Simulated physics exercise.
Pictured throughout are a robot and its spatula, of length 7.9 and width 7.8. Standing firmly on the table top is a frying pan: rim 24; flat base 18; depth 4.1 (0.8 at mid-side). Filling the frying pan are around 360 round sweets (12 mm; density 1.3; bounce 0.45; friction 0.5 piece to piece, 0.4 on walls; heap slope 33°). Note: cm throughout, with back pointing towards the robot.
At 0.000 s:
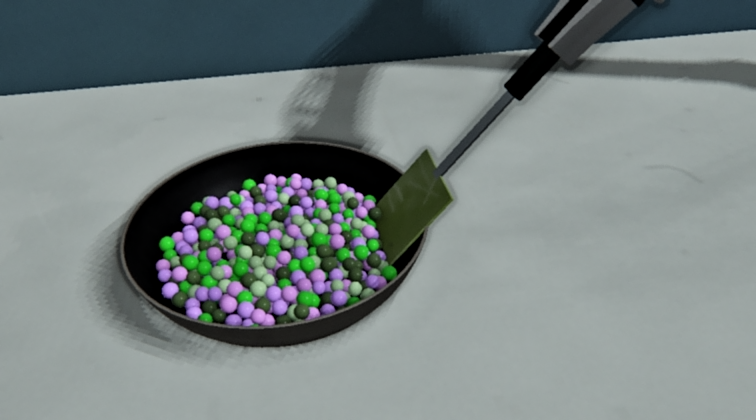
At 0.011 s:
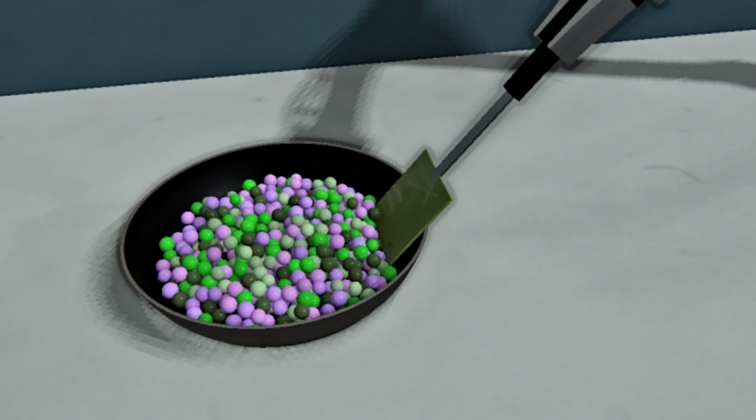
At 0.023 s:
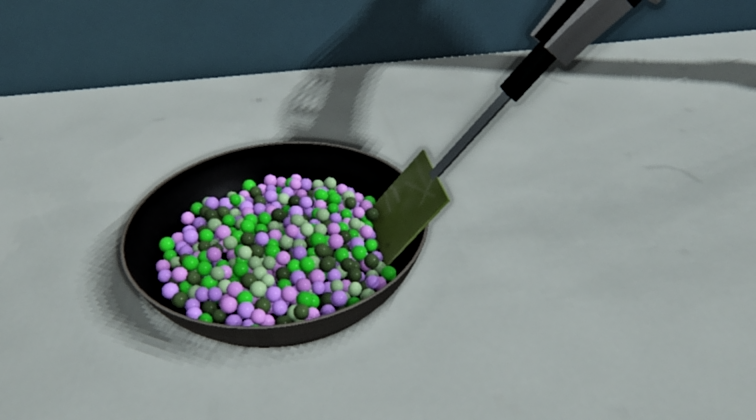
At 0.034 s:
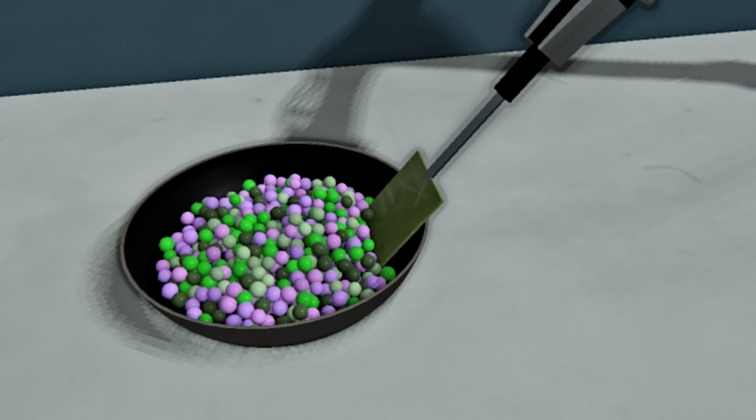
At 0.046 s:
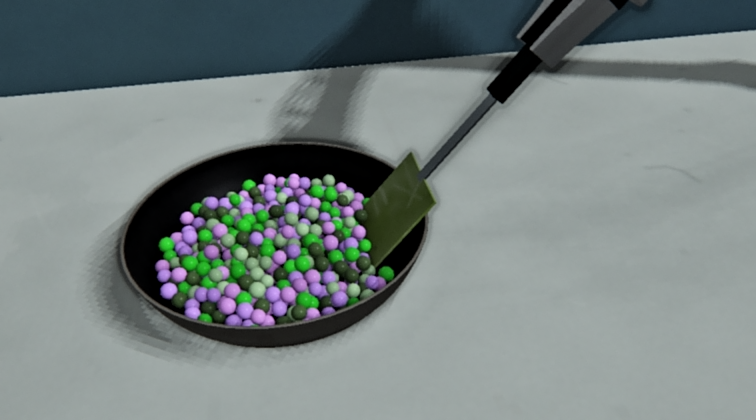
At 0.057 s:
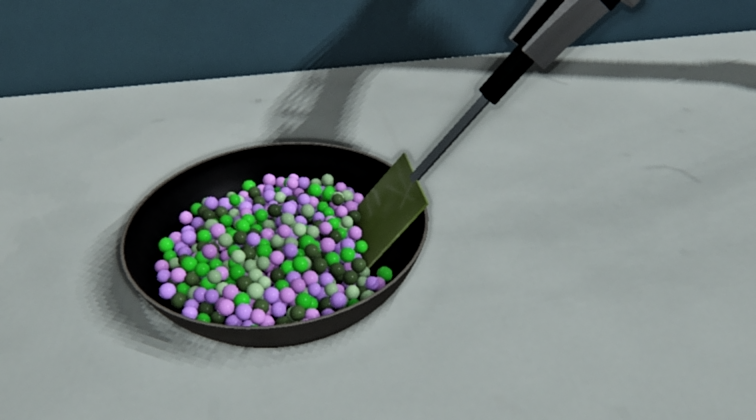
A robot's olive-green spatula, reaching in from the upper right, barely shifts at first, then slides a short way left into the edge of the heap, nudging the nearest sweets slightly. The heap of small round sweets, purple, pink, bright green, pale green and dark, fills a black frying pan left of centre. The pan and the raised, unmoving view stay still over a pale grey table top before a blue wall.
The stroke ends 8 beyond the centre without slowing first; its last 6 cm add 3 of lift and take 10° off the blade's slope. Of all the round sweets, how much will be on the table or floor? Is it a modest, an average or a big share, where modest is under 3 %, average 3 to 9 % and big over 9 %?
Average.
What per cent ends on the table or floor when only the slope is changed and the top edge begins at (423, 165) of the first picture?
10 percent or so.
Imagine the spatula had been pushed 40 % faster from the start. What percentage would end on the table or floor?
Then roughly 10 percent.
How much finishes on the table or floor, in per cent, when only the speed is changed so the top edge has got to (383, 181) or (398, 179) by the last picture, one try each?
Respectively, around 25 and 20 per cent.
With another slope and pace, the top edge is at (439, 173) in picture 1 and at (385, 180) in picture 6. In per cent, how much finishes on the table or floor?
It works out to about 25 %, more or less.
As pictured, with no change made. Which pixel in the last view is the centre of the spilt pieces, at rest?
Resting centre: About (73, 267).
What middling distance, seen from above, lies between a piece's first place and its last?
3 cm.
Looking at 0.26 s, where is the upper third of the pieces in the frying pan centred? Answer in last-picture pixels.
Roughly pixel (224, 235).
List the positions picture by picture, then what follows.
Spatula top edge at (439, 173), sloping 50°; upper third of the load around (284, 236), from x 165 to 390, top at y 180; 360 in the frying pan, in the first frame.
Spatula top edge at (439, 173), sloping 50°; upper third of the load around (284, 237), from x 165 to 390, top at y 180, in the second frame.
Spatula top edge at (436, 173), sloping 50°; upper third of the load around (287, 237), from x 165 to 390, top at y 180, in the third frame.
Spatula top edge at (430, 174), sloping 50°; upper third of the load around (286, 238), from x 165 to 390, top at y 180, in the fourth frame.
Spatula top edge at (423, 175), sloping 50°; upper third of the load around (288, 238), from x 165 to 385, top at y 180, in the fifth frame.
Spatula top edge at (416, 177), sloping 50°; upper third of the load around (287, 239), from x 160 to 385, top at y 180; 360 in the frying pan, in the sixth frame.
After 0.16 s, sloping 50°, highest piece 4 above the table; 360 in the frying pan.
After 0.26 s, sloping 46°, highest piece 6 above the table; 360 in the frying pan.
After 0.51 s, sloping 40°, highest piece 5 above the table; 343 in the frying pan, 16 on the table or floor, 1 on the blade or in flight.
After 1.56 s, sloping 40°, highest piece 5 above the table; 342 in the frying pan, 18 on the table or floor.
At rest, 342 in the frying pan, 18 on the table or floor. That is 5 % on the table or floor.
